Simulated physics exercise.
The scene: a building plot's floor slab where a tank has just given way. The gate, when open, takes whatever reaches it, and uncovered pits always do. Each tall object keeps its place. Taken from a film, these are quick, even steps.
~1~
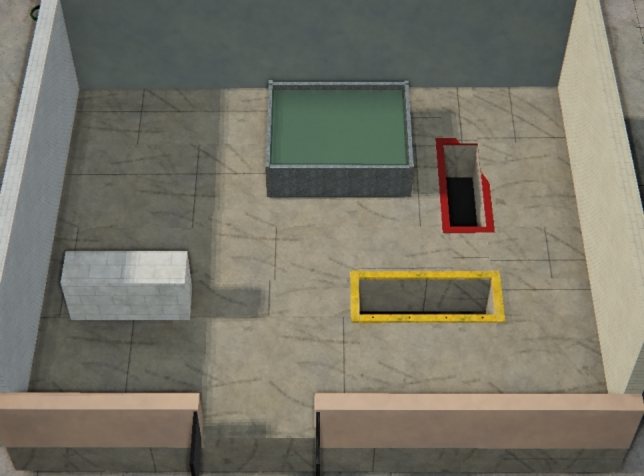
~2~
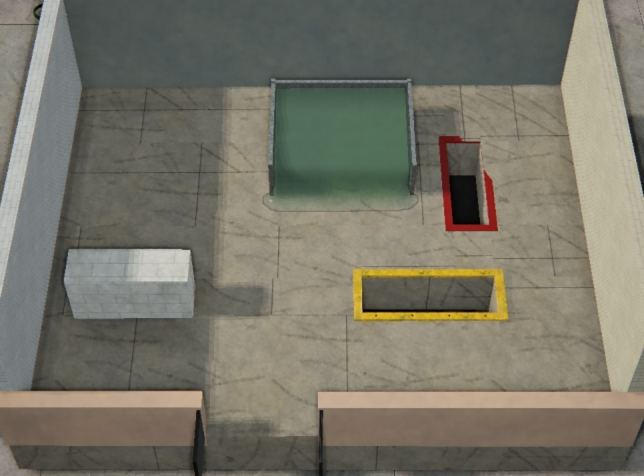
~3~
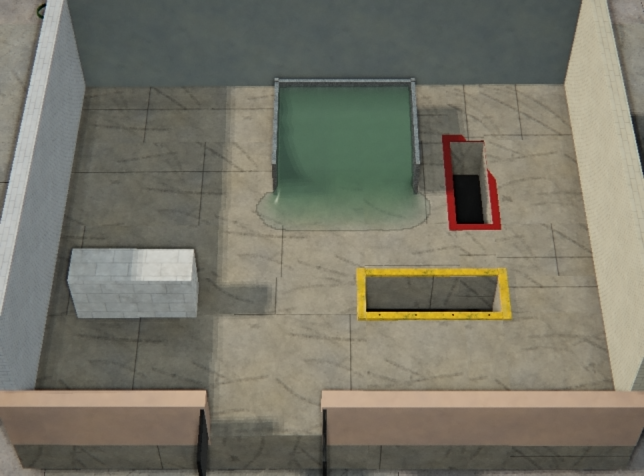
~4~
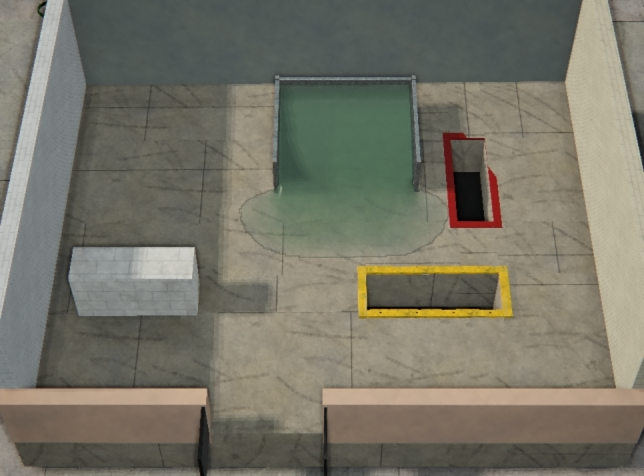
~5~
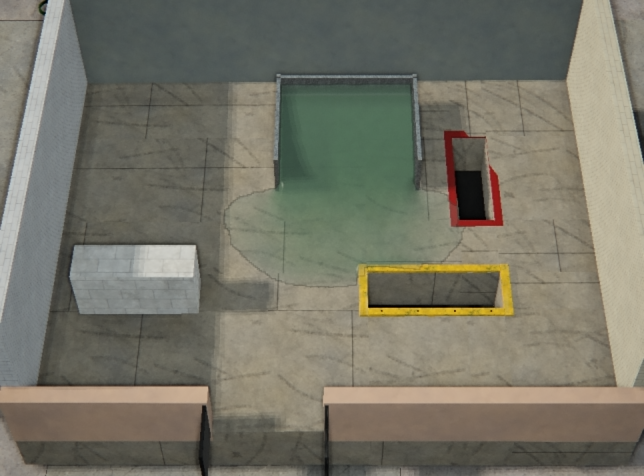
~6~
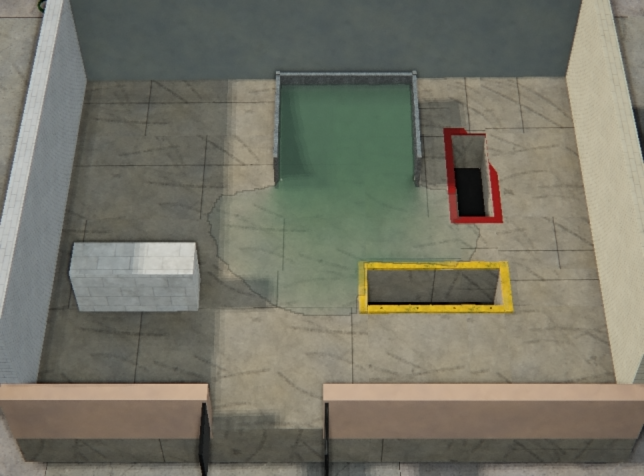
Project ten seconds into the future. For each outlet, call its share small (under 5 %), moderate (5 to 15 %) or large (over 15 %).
The gate - large, the red pit - small, the yellow pit - large.
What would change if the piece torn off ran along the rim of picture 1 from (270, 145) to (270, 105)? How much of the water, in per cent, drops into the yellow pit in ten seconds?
The yellow pit gets 0 per cent.
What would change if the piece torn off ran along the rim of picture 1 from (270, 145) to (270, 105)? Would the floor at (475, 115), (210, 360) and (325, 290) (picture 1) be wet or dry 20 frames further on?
Unsoaked, then unsoaked, then unsoaked.
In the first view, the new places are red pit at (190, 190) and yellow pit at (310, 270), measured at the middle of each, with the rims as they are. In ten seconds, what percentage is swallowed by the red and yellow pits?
Per cent by pit - red: 6 / yellow: 50.
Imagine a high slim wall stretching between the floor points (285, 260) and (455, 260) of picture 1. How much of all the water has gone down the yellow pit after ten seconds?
I'd put the yellow pit at roughly 0 %.
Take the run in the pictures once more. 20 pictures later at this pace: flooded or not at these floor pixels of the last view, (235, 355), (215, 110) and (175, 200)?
Drenched; left dry; left dry.
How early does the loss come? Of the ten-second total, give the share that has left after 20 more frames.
It comes to around 75 per cent.
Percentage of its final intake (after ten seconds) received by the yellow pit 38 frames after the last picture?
Working it through, I arrive at 100 %.
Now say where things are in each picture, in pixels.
In the first frame, the water tank at (339, 127) is whole and still.
In the second frame, water pours out at (342, 184) and has run to (266, 197).
In the third frame, water pours out at (345, 185) and has run to (265, 215).
In the fourth frame, the front is at (254, 228), out from the gap at (346, 183).
In the fifth frame, water pours out at (347, 182) and has run to (238, 242).
In the sixth frame, the front is at (288, 306), out from the gap at (347, 179).
A moment on, water covers 25 % of the floor; the gate 0 %, the red pit 0 %, the yellow pit 9 %.
Next, water covers 35 % of the floor; the gate 6 %, the red pit 0 %, the yellow pit 18 %.
Then, water covers 45 % of the floor; the gate 17 %, the red pit 0 %, the yellow pit 24 %.
Later, water covers 60 % of the floor; the gate 25 %, the red pit 1 %, the yellow pit 26 %.
In the end, water covers 70 % of the floor; the gate 29 %, the red pit 2 %, the yellow pit 26 %.
